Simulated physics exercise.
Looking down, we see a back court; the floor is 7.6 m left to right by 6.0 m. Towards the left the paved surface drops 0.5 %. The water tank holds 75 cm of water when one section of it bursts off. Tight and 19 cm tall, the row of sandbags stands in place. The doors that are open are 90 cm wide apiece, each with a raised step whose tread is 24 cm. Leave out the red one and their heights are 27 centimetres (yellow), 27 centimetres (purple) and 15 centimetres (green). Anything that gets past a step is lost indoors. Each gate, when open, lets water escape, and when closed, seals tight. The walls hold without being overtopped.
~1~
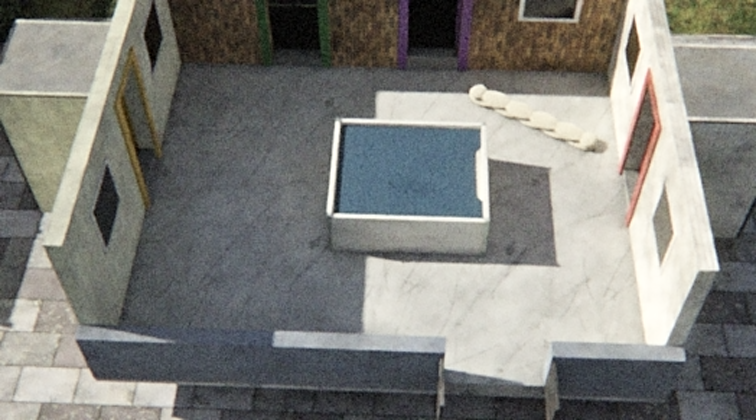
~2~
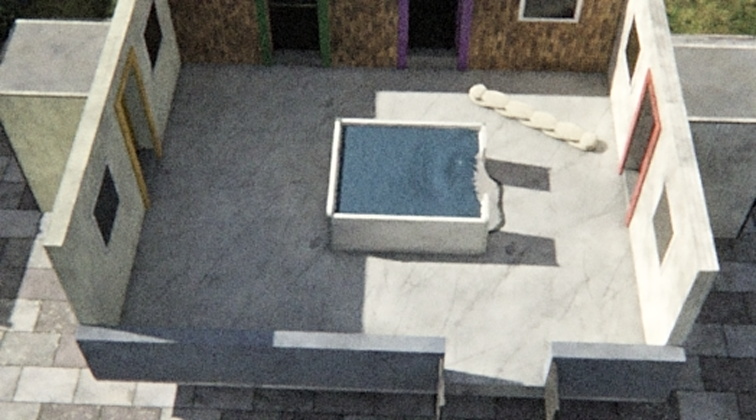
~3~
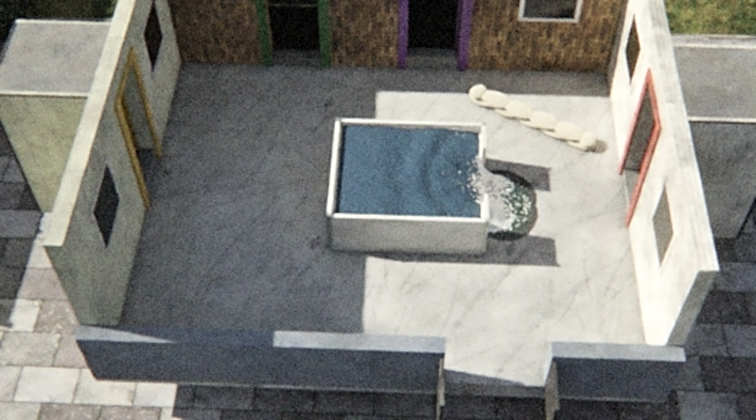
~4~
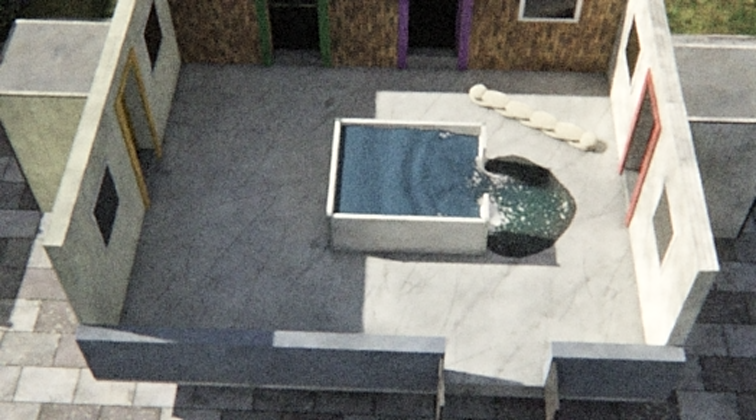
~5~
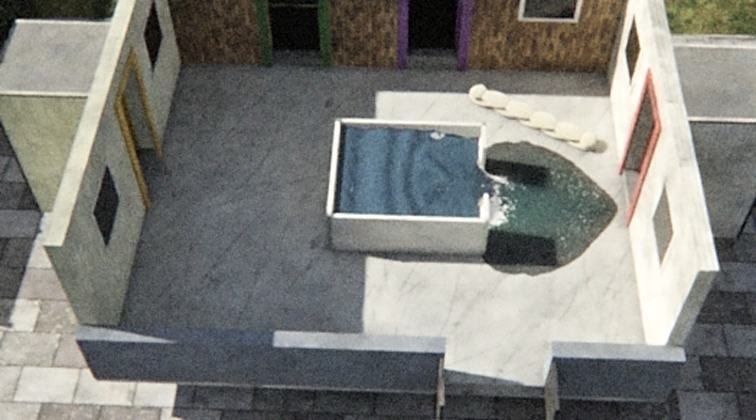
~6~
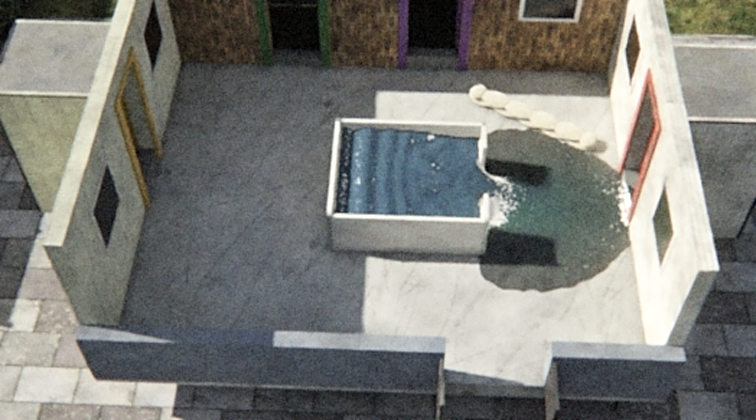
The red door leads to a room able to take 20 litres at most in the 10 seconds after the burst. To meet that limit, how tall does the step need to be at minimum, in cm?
At least 31 cm or so.
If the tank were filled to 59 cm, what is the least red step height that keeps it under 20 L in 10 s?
I'd say close to 24 cm.
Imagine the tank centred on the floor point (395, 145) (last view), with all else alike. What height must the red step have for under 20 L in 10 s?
Then it needs to be around 36 cm high.
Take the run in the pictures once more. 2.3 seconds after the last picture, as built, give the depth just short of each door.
Door by door in centimetres - yellow 0, red 26, purple 0, green 0.
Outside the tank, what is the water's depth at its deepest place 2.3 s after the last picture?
Roughly 30 cm.
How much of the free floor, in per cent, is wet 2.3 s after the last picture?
35 %.
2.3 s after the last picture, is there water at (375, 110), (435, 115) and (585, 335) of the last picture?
First bone-dry, second wet through, third wet through.
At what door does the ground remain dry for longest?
Yellow.
Then, 0.7 s after the last picture water covers 20 % of the floor, deepest (42 cm) near (488, 207); 30 cm at the red door, 73 litres in over its 15 cm step.
Then, 2.3 s after the last picture water covers 35 % of the floor, deepest (30 cm) near (648, 362); 26 cm at the red door, 240 litres in over its 15 cm step.
Then, 9.3 s after the last picture water covers 95 % of the floor, deepest (12 cm) near (156, 171); 9 cm at the red door, 308 litres in over its 15 cm step.
At the red door as built, the water peaked near 37 cm, 1.1 s after the last picture.
Run again over the same 10 s with other heights there, 67 litres in over 26 cm, 5 litres over 35 cm. The limit of 20 litres is kept from about 31 cm up.
